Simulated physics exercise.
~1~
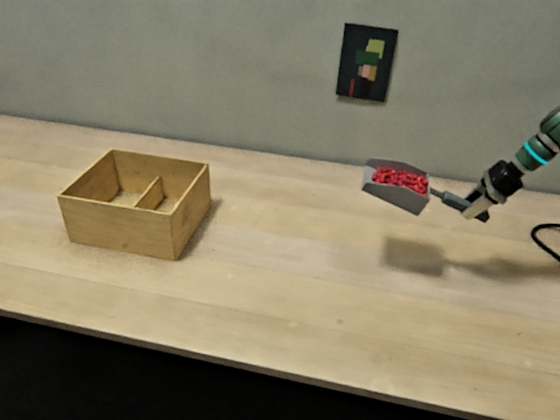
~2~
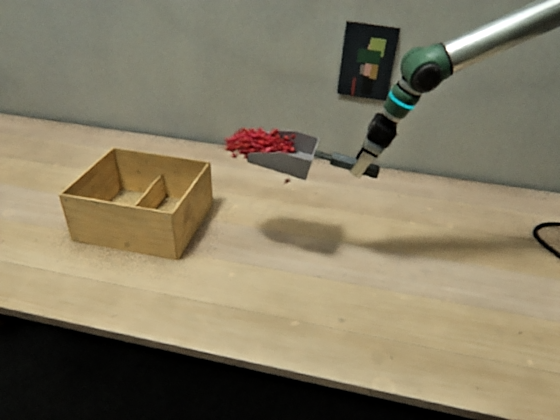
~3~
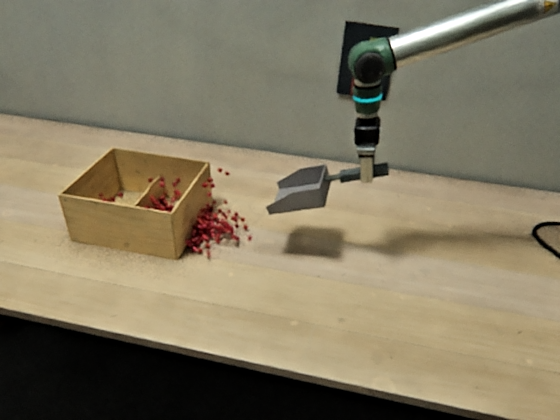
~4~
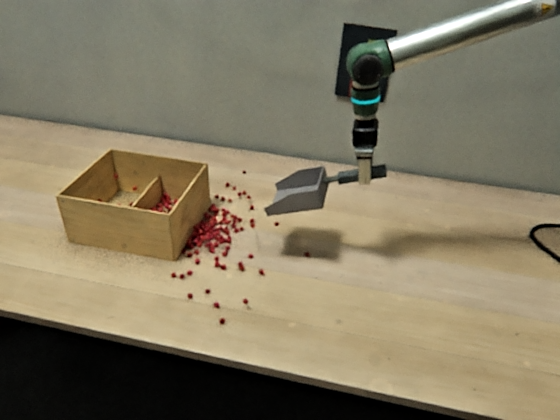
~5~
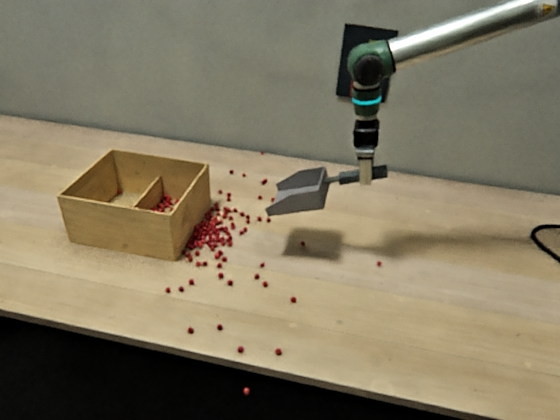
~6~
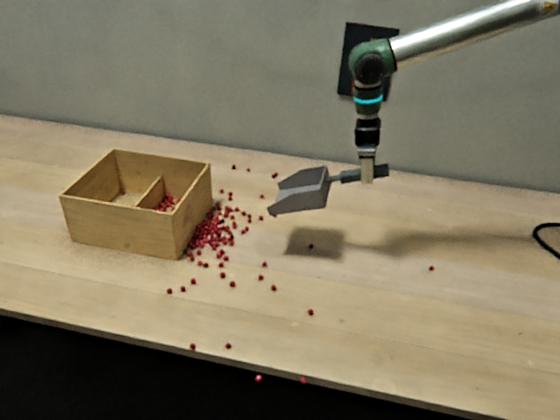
In this clip, a robot arm carries a gray scoop of red beads left toward a divided wooden box, then tips it forward, flinging the beads. Some land in the box's nearer compartment, but many scatter across the table and a few roll off the front edge as the emptied scoop stays still.
